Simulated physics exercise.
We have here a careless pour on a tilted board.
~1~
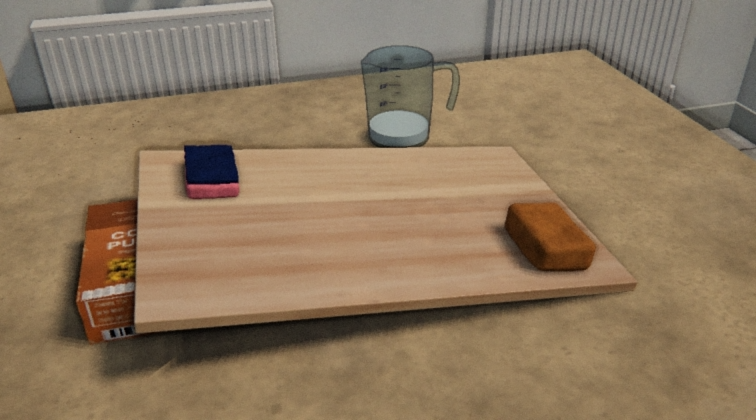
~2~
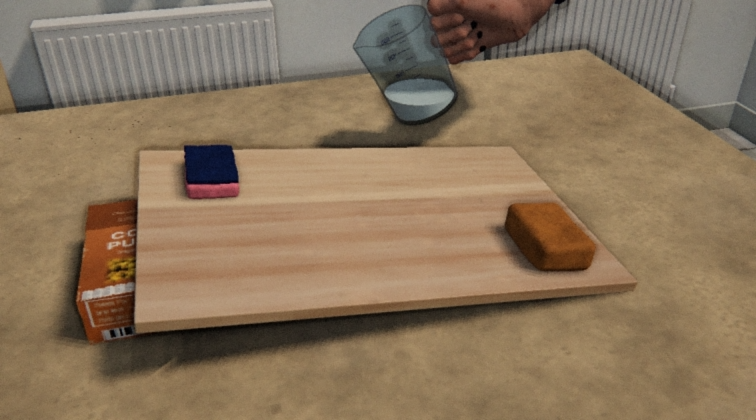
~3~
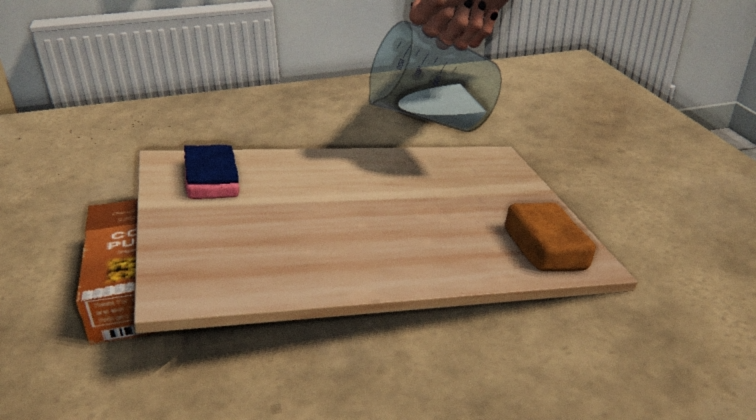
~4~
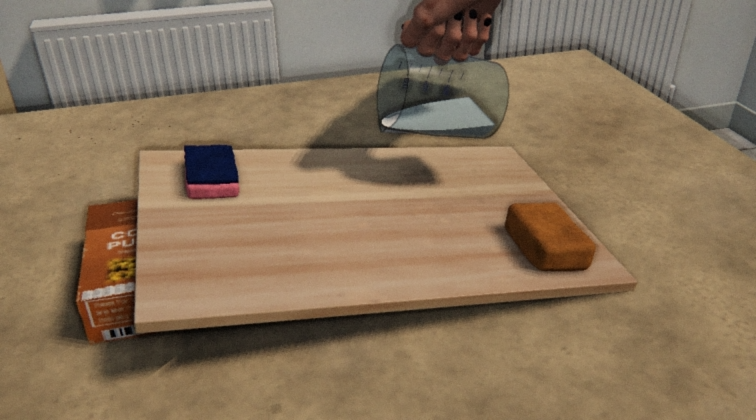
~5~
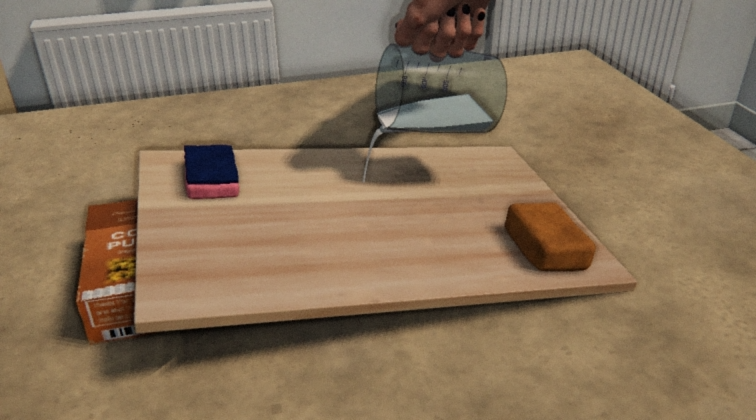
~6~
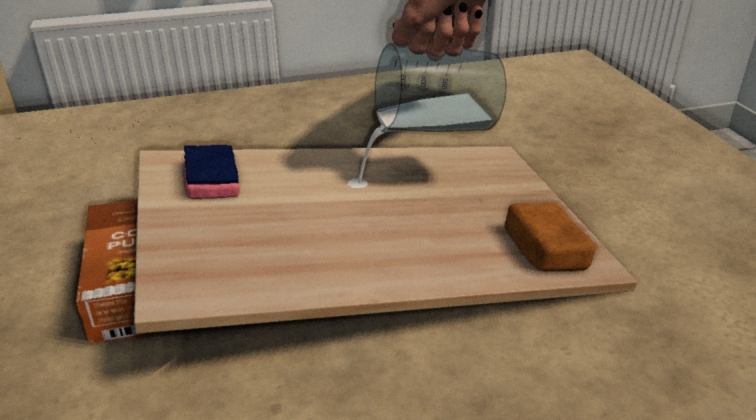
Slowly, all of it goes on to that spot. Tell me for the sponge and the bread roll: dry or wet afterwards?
On the left the sponge: Dry, on the right the bread roll: Dry.
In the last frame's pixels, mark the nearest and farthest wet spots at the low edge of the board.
It begins at (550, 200) and ends at (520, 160).
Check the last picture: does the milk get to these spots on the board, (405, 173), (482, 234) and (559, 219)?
First spot touched, second spot missed, last spot missed.
Soon after, it runs down to the right; the sponge is dry; the bread roll is dry.
Later, it runs down to the right and off the end; the sponge is dry; the bread roll is dry.
In the end, it runs down to the right and off the end; the sponge is dry; the bread roll is dry.
